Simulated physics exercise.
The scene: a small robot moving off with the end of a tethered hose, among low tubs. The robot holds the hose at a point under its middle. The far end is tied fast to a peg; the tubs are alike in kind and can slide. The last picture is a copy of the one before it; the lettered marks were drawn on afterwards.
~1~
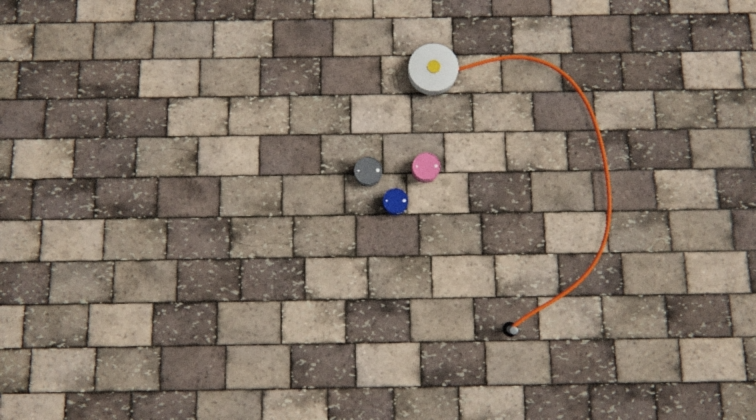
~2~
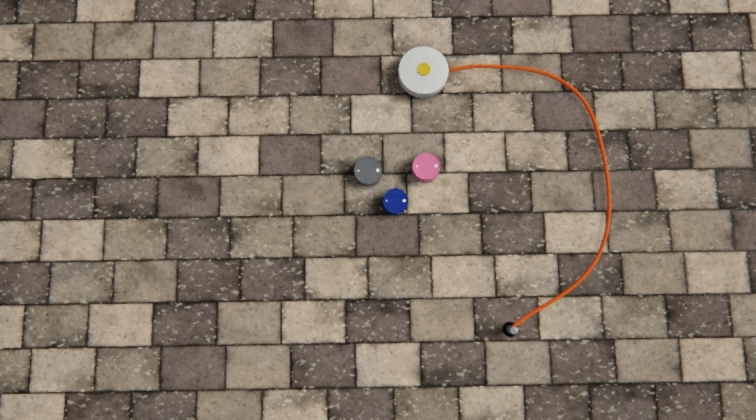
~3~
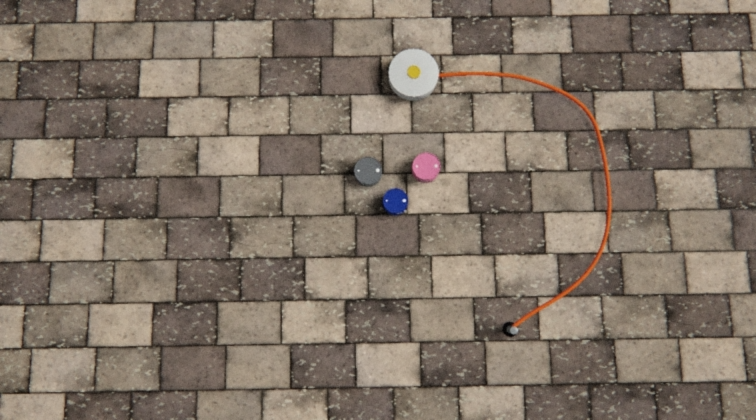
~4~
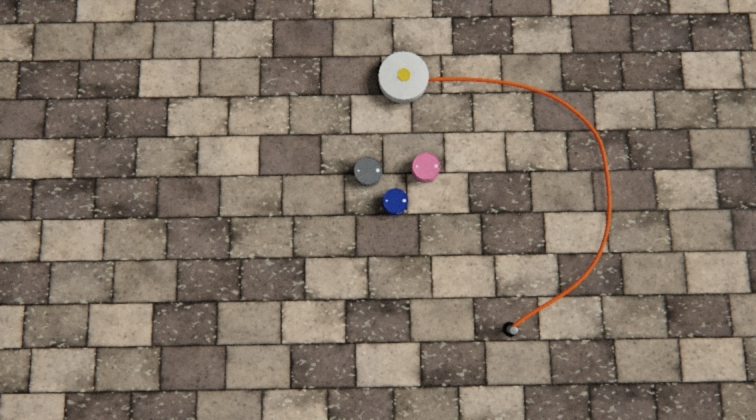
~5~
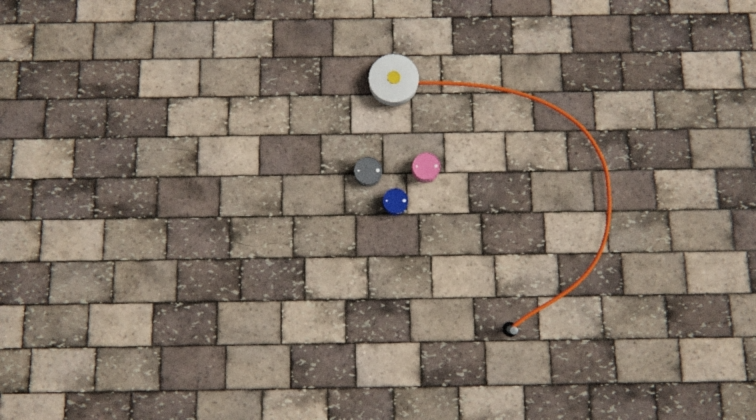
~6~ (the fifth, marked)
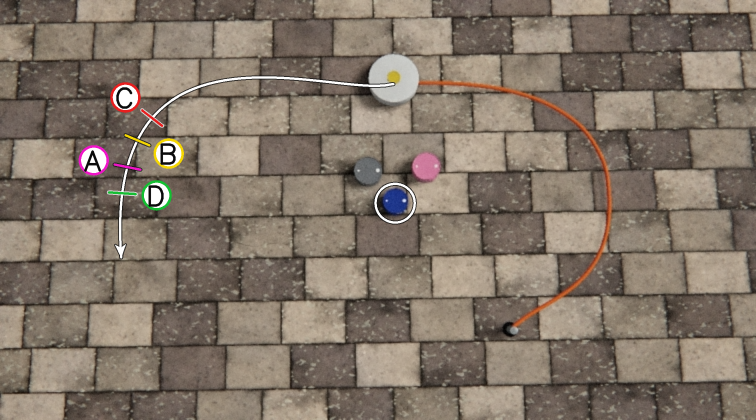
The clip opens on a paved surface with a round white robot near the top, an orange hose curving from it down to a small dark peg, and grey, pink and blue tubs clustered below. The robot slides slowly left and slightly downward, drawing the hose's upper stretch along, while the tubs stay still.
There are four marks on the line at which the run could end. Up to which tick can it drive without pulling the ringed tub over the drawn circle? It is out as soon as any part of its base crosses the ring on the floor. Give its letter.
At C, and not beyond.
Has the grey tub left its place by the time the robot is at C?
No.
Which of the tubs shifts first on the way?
The pink tub.
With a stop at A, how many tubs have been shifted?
Three.
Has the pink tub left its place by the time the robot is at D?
Yes.
On the copy, A at (127, 167); B at (137, 140); C at (152, 118); D at (122, 193); the ring at (395, 203); the route from (393, 84) via (194, 89) to (121, 258).
On C. First, robot (304, 76); blue tub (395, 202).
Then, robot (214, 79); blue tub (395, 202).
Finally, robot (149, 115); blue tub (394, 203); pink tub (410, 182); the blue tub is still in its ring.
By contrast, A drags the ringed tub to (381, 218); B drags the ringed tub to (385, 214); D drags the ringed tub to (379, 220).
